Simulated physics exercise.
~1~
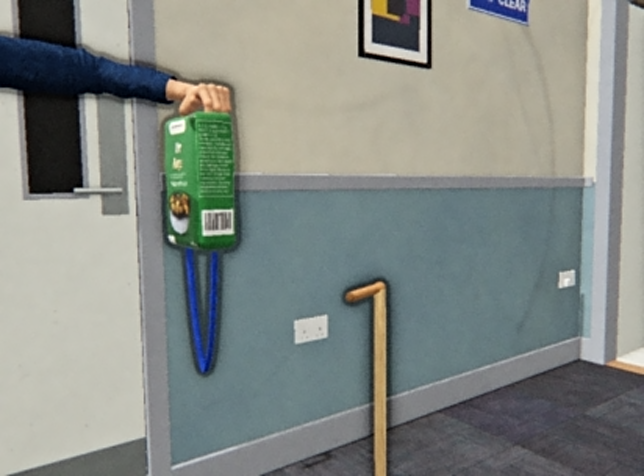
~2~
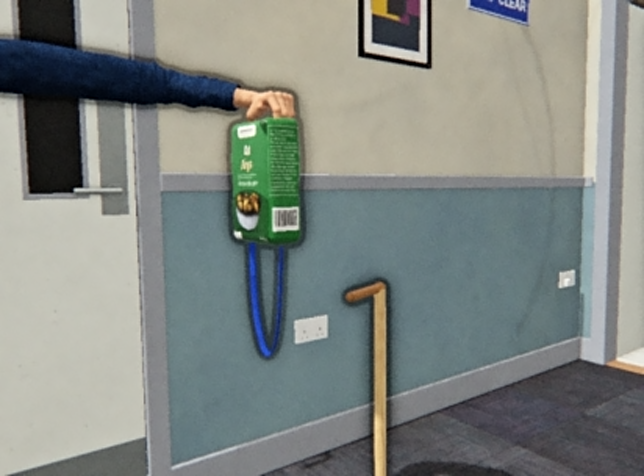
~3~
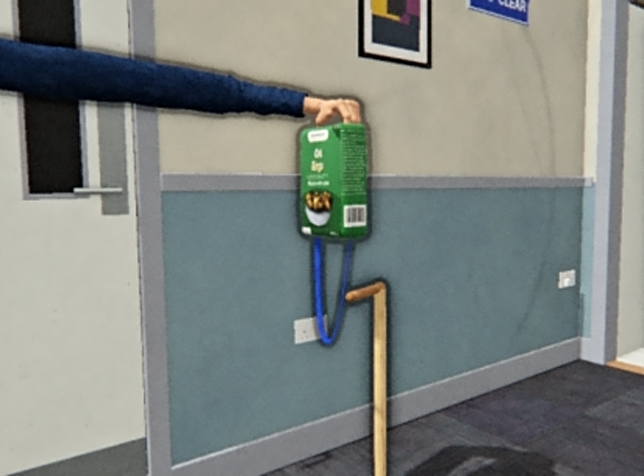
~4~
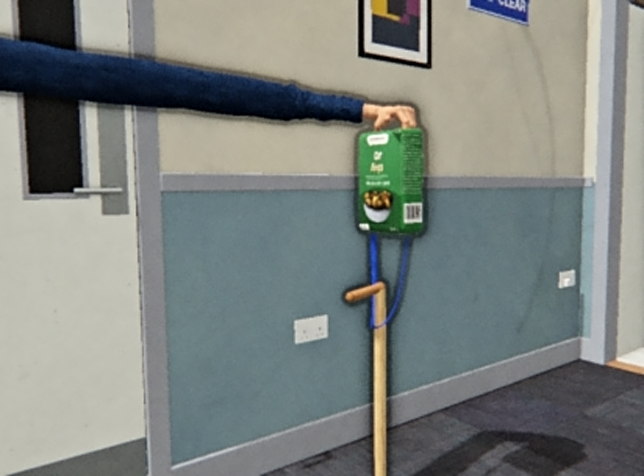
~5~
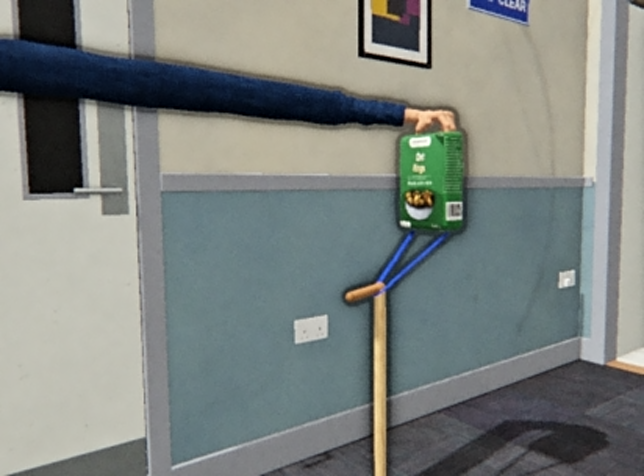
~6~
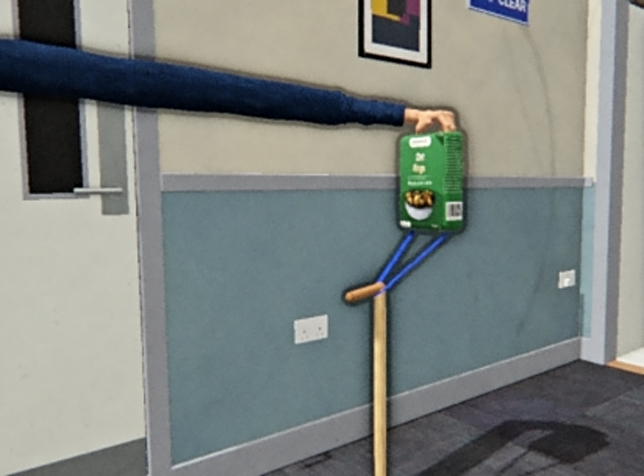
A hand in a dark blue sleeve carried a green sack with a low-hanging blue loop rightward across a short wooden post, and the loop caught on its top bar, pulling tight and stopping the sack just past the post.
